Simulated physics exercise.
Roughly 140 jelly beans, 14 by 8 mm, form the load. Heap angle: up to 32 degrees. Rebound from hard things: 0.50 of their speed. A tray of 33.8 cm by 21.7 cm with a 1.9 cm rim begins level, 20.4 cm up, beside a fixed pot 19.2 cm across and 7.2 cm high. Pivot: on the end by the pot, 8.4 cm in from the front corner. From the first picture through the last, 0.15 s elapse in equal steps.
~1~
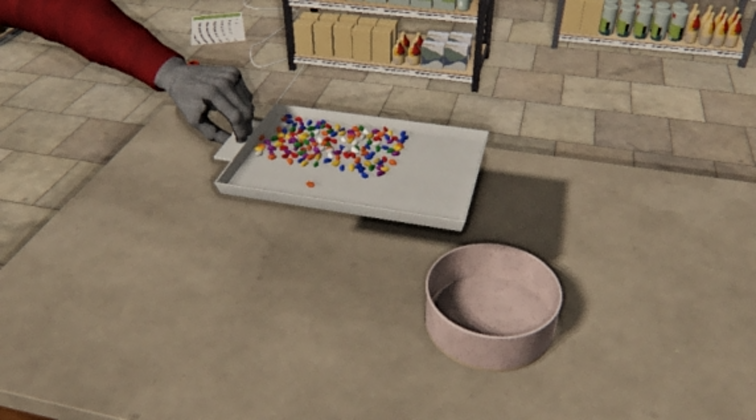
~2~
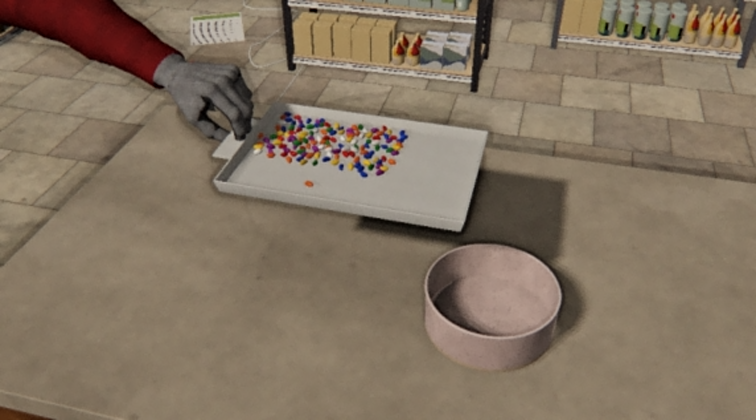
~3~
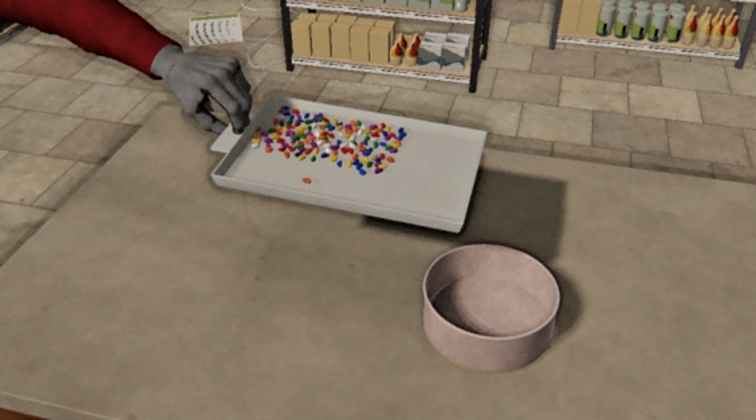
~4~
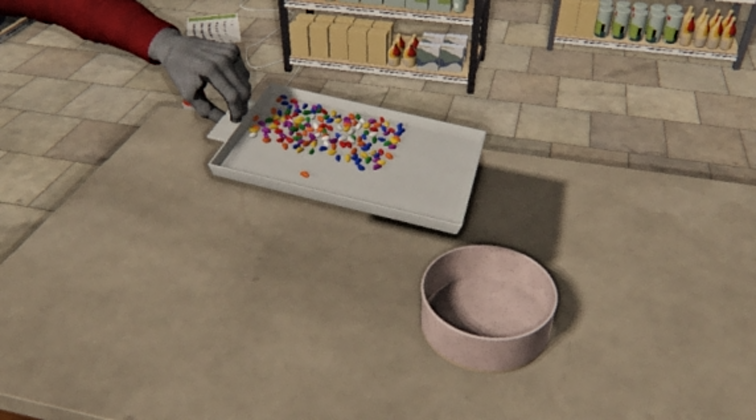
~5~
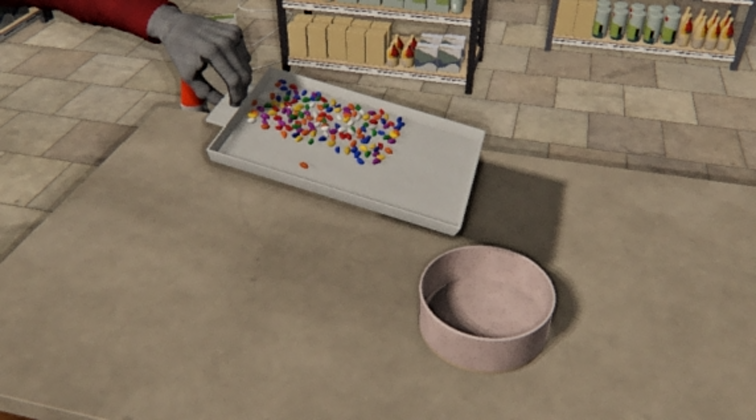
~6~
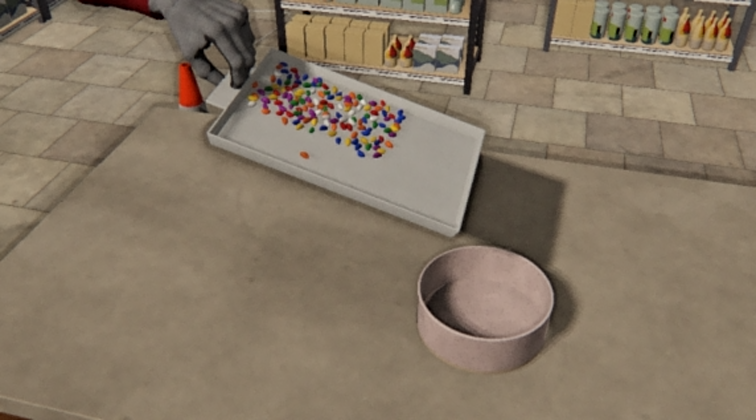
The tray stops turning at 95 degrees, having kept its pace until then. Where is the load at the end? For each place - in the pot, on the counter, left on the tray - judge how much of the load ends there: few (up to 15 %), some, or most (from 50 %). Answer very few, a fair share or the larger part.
Pot: The larger part; counter: A fair share; tray: Very few.
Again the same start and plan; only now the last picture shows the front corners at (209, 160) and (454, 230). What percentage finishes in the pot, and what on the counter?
The pot gets 75 and the counter 25.
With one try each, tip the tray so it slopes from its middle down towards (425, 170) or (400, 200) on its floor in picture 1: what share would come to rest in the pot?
Estimate: Some 10 % and some 45 % respectively.
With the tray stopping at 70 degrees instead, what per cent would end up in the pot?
Roughly 70 %.
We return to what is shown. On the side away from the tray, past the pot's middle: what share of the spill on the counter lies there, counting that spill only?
Share: Close to 100 %.
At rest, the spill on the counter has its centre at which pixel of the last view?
(681, 382), about.
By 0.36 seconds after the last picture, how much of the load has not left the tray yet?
About 100% of the load.
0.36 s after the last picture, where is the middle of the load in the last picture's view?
The middle of the load should be at about (474, 137) by then.
Then, 0.22 s after the last picture, tilt 58 degrees; the tray holds 100 %, the pot 0 %.
Then, 0.36 s after the last picture, tilt 84 degrees; the tray holds 100 %, the pot 0 %.
Then, 0.63 s after the last picture, tilt 95 degrees; the tray holds 0 %, the pot 60 %.
In the end, pot 65 %, counter 35 %, tray 0 %.
